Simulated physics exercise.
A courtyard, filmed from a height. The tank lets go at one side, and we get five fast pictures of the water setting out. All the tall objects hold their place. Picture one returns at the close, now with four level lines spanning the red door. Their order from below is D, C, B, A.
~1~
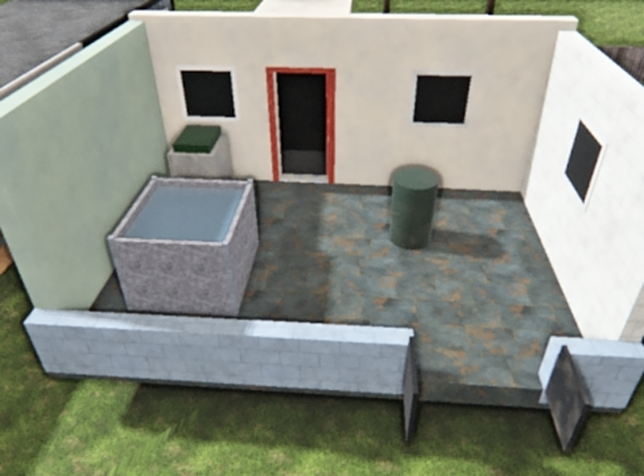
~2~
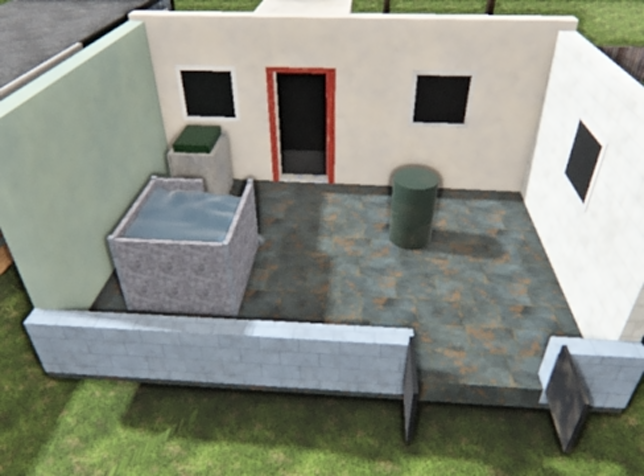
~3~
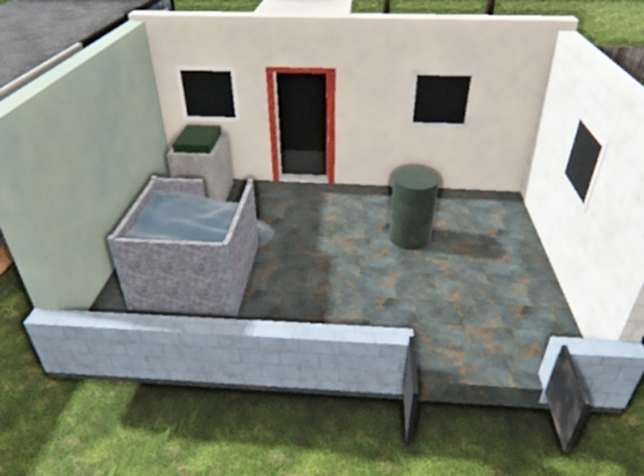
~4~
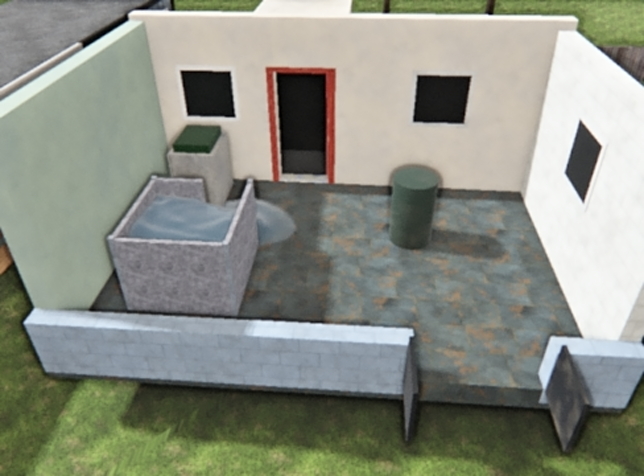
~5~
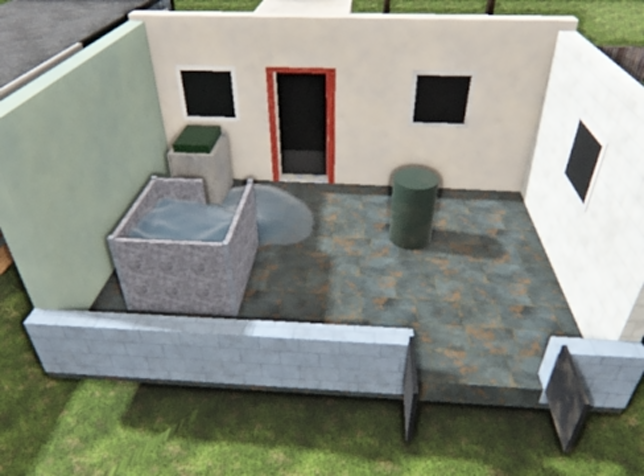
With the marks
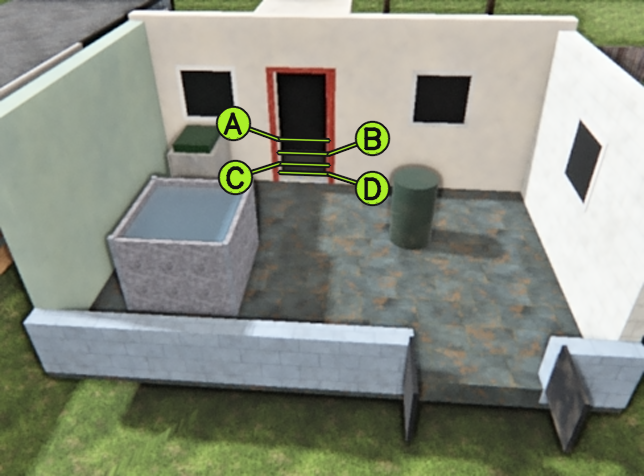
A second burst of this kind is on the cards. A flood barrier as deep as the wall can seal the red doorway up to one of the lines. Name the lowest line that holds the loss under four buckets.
Use mark C.
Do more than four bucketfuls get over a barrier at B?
No, not at all.
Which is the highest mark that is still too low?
Mark D.
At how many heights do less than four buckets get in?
Three of the four.
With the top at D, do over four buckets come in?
Yes.
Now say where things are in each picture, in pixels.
Water in the tank at rest, its middle at (187, 214); foot of the red doorway at (304, 182); open gate at (482, 330), in the first frame.
Water covers 1 % of the ground, its front hidden from here, in the second frame.
In the third frame, 3 % of the ground under water, visible out to (265, 240).
In the fourth frame, 7 % of the ground under water, visible out to (279, 216).
In the fifth frame, 11 % of the ground under water, visible out to (270, 188).
In lime, A at (303, 139); B at (303, 153); C at (303, 164); D at (304, 173); from the bottom up D, C, B, A.
For mark A, nothing gets over.
For mark B, nothing gets over.
For mark C, a bucket or two gets in.
For mark D, about 12 bucketfuls get in.
